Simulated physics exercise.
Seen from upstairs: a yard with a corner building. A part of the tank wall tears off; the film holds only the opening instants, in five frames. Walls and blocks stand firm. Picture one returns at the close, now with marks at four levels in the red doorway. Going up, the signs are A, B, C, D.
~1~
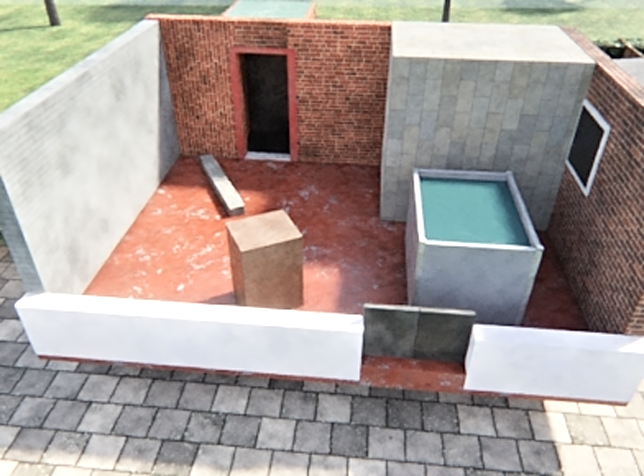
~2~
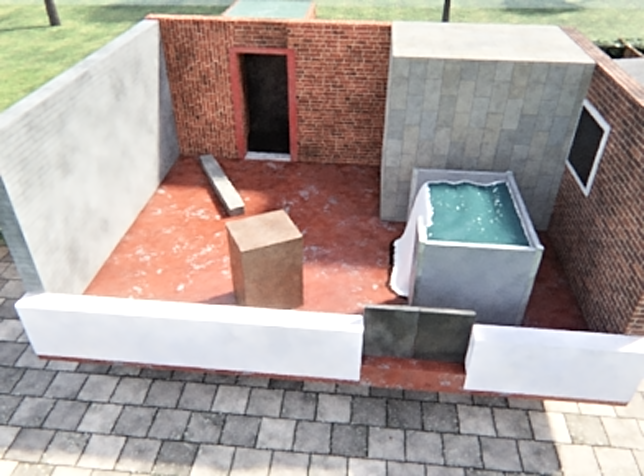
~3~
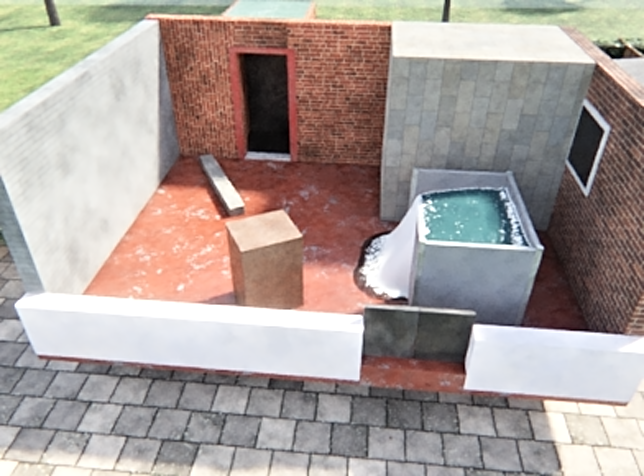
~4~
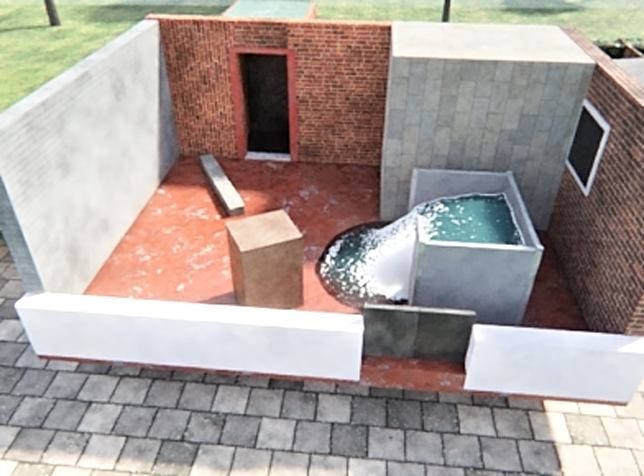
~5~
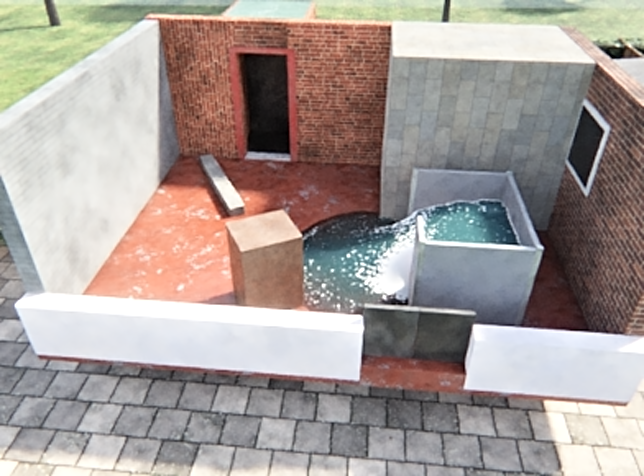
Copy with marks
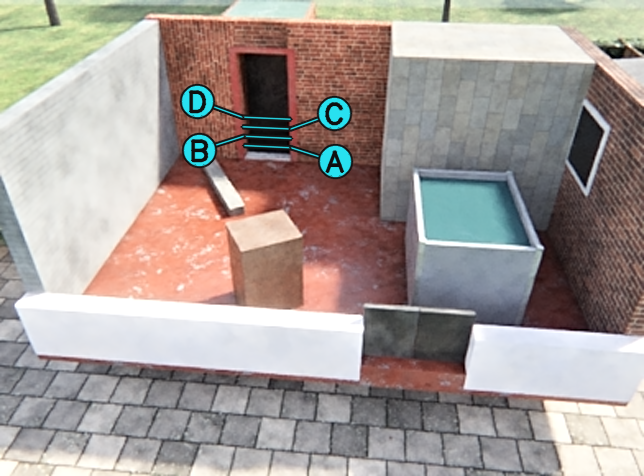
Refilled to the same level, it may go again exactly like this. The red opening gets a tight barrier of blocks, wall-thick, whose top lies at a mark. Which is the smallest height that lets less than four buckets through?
The answer is height A.
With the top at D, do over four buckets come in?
No.
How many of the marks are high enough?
All of the four.
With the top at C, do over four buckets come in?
No.
On the marked copy, A at (267, 146); B at (267, 137); C at (266, 127); D at (266, 118); from the bottom up A, B, C, D.
If A is chosen, a splash gets over, under a bucket.
If B is chosen, nothing gets over.
If C is chosen, nothing gets over.
If D is chosen, nothing gets over.
